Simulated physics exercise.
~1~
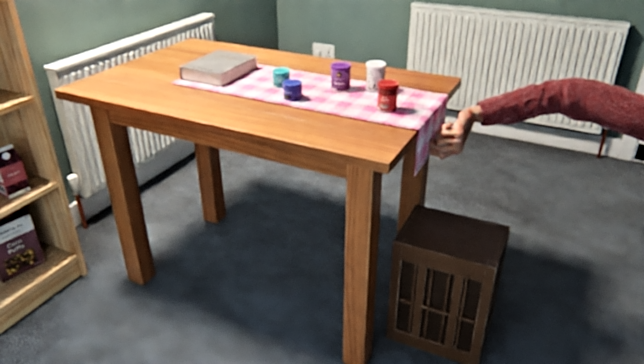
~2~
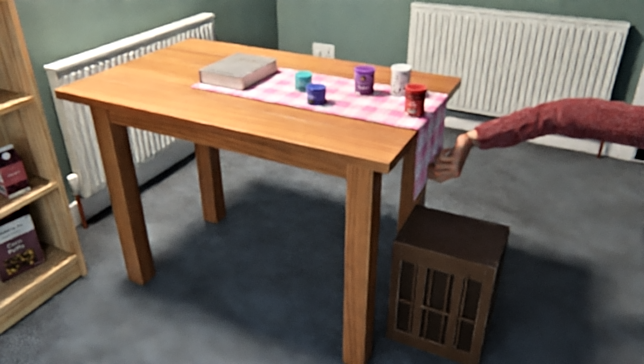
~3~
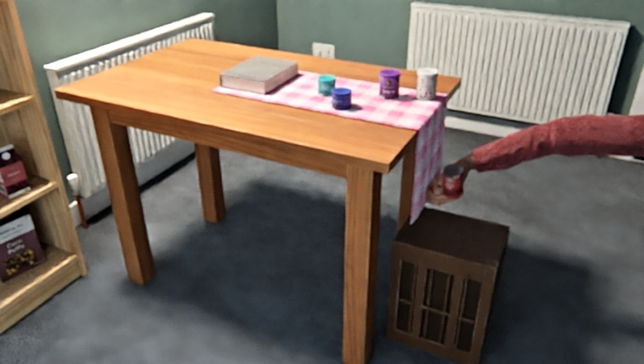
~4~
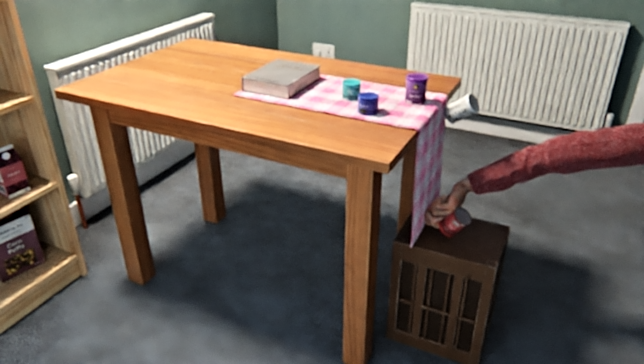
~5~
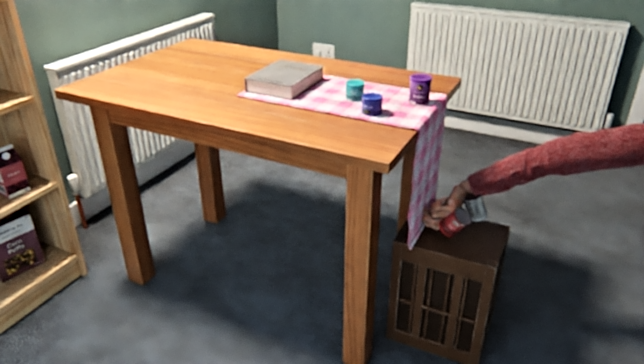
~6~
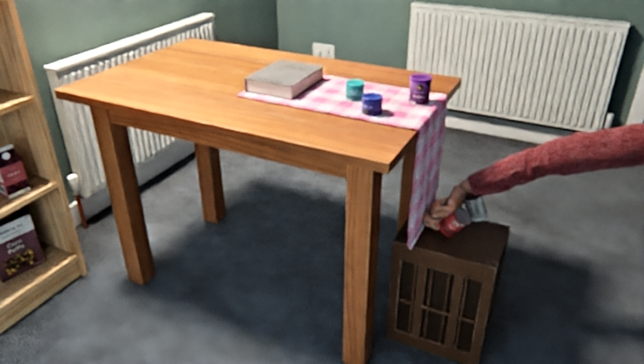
At first, a grey book, two small pots and purple, white and red cans sit on a pink checked tea towel on a wooden table, while a red-sleeved arm reaches to the cloth's hanging end. The cloth slides to the right and carries everything along with it. The red can goes over the edge and drops beside the hand towards the brown crate. Next the white can tips off the corner as the hem comes down to the crate. Finally the cloth stays still, with the book, both pots and the purple can still on the table.
